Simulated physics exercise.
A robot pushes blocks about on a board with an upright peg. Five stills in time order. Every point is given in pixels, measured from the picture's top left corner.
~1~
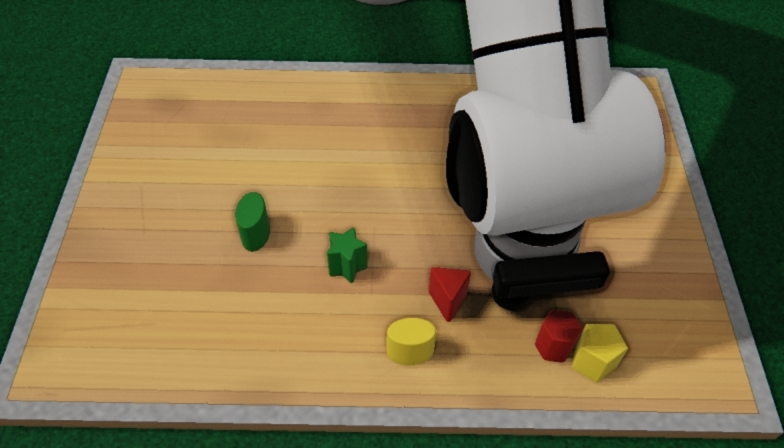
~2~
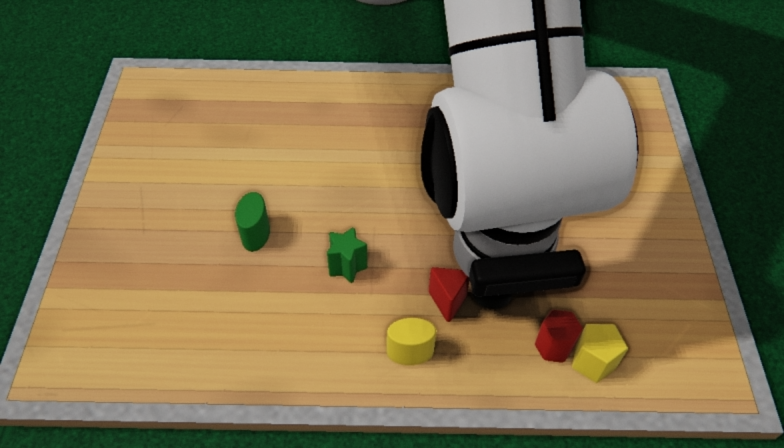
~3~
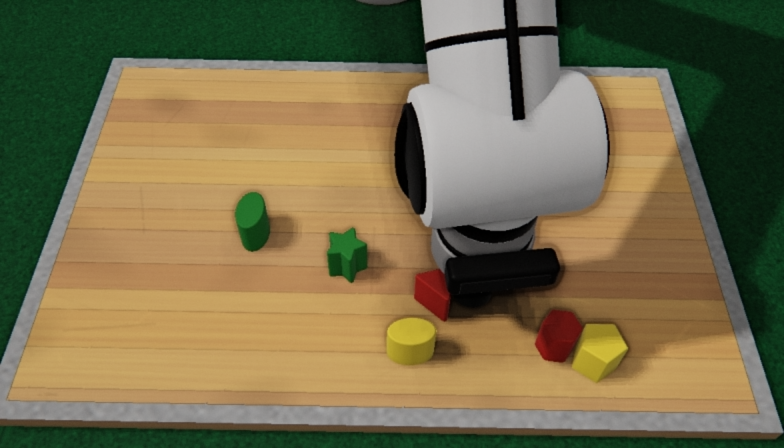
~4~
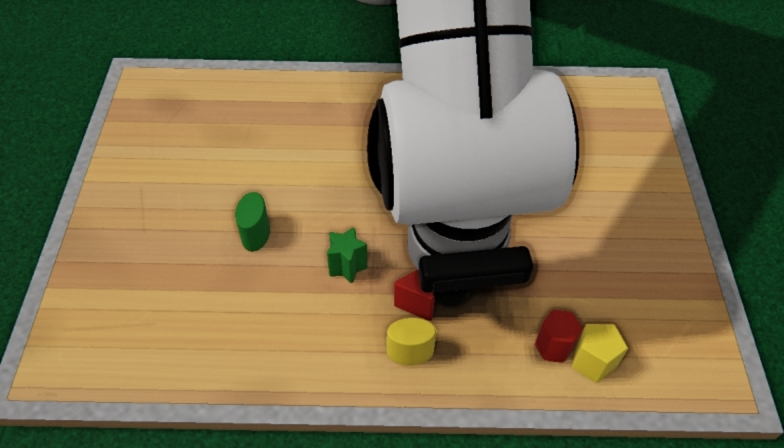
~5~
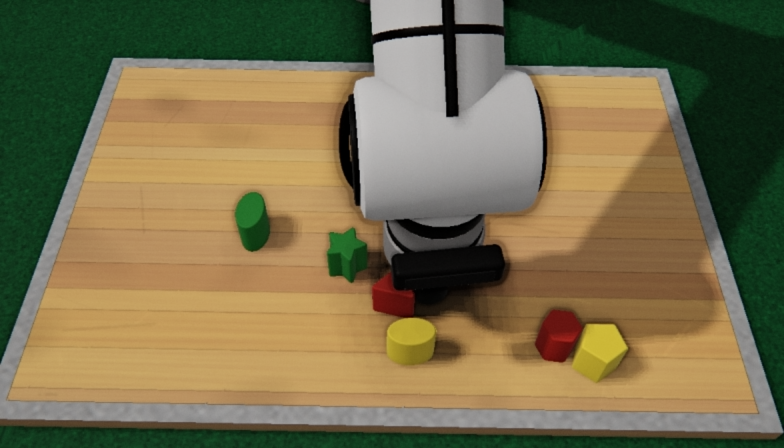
On a wooden board, a robot arm moves left and pushes a red block left.
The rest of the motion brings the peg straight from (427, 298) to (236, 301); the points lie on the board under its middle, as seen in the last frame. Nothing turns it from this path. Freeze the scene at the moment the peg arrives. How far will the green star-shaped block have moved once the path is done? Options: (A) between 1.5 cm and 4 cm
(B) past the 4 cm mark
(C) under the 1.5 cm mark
(C)
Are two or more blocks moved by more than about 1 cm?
No - that is not the case.
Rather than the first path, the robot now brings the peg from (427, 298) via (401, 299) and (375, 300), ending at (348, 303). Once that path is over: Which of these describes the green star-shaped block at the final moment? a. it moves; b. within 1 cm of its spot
I'll go with b - within 1 cm of its spot.
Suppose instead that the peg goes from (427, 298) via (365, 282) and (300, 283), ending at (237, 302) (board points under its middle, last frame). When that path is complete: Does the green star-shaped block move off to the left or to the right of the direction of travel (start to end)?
Taking start-to-end as forward, the block's sideways shift goes to the right.
What follows on the original path. One third of the way, peg (363, 289); red triangle (329, 285).
Two thirds of the way, peg (297, 290); red triangle (260, 288), turned 15° anticlockwise.
At the end, peg (232, 291); green star-shaped block in place; red triangle (194, 292), turned 25° anticlockwise.
